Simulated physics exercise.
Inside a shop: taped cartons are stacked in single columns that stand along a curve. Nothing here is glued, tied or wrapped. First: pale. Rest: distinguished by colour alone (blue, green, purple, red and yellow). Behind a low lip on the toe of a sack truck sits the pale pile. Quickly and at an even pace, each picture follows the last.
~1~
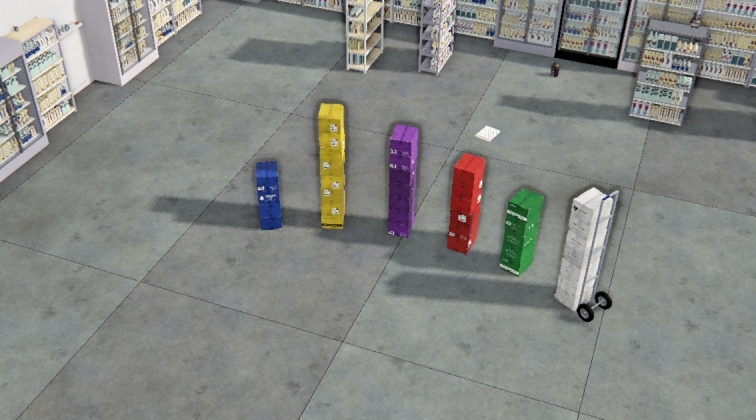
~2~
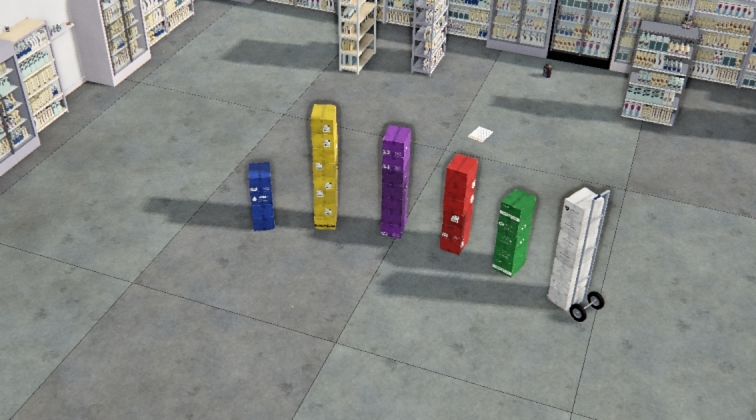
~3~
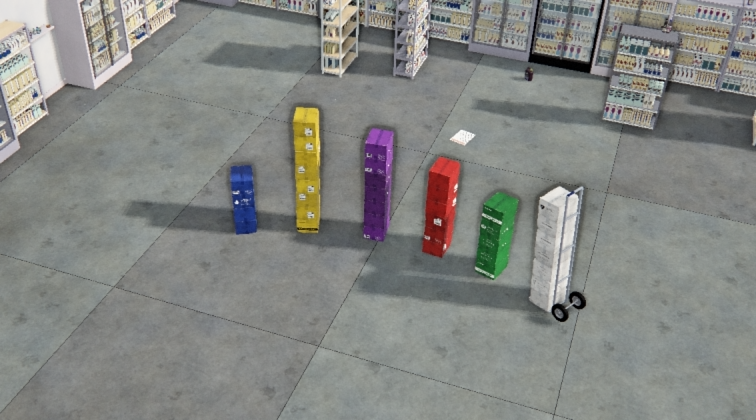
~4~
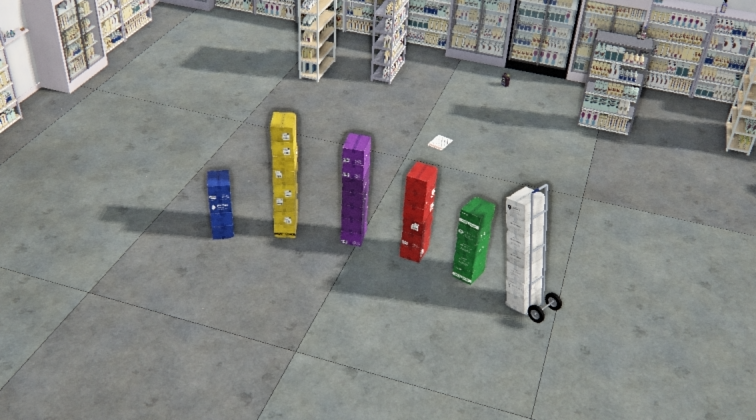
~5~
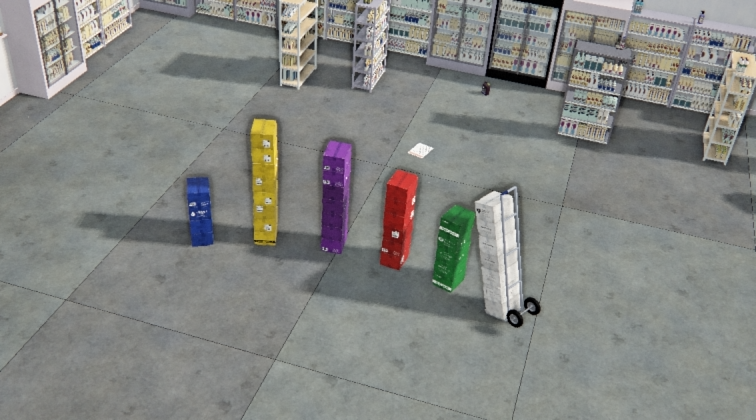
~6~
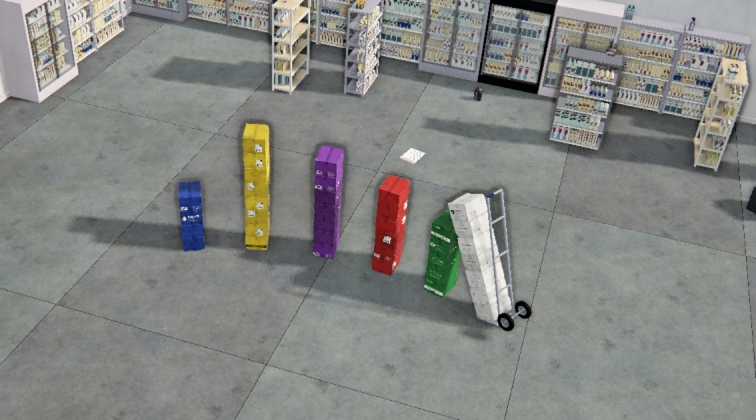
A white stack of cartons on a wheeled sack truck stands at the right end of a curving row on a shop's grey floor, seen from high above. To its left are single columns of green, red, purple, yellow and blue cartons, with stocked shelves behind. As the camera pans slightly, the truck rocks back and the white stack leans left toward the unmoving green column.
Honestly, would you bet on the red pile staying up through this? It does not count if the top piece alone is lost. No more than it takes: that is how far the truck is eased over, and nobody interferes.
It will be harmed badly.
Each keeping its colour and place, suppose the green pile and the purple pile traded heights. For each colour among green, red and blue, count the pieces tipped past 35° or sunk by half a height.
Green 7, red 6, blue 4.
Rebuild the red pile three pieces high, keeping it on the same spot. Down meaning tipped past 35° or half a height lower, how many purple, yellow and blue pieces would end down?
Purple 0, yellow 0, blue 0.
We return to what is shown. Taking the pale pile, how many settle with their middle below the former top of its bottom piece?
The pale count is 6.
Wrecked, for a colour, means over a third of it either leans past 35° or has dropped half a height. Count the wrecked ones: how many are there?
Count: 5.
Shortly afterwards, 7 of the pale pile down; none of the 6 red cartons down (3 of 30 in all colours); top red carton tilted barely; top green carton tilted clearly, half its height lower.
Next, 7 of the pale pile down; 6 of the 6 red cartons down (11 of 30 in all colours); top red carton tilted well over, some two heights lower; top green carton on its side.
Some moments later, 7 of the pale pile down; 6 of the 6 red cartons down (30 of 30 in all colours); top red carton on its side; top purple carton upside down.
In the end, 7 of the pale pile down; 6 of the 6 red cartons down (30 of 30 in all colours); top red carton on its side; top purple carton upside down. From the last view, middles, top red carton near (292, 198), top purple carton near (160, 205).
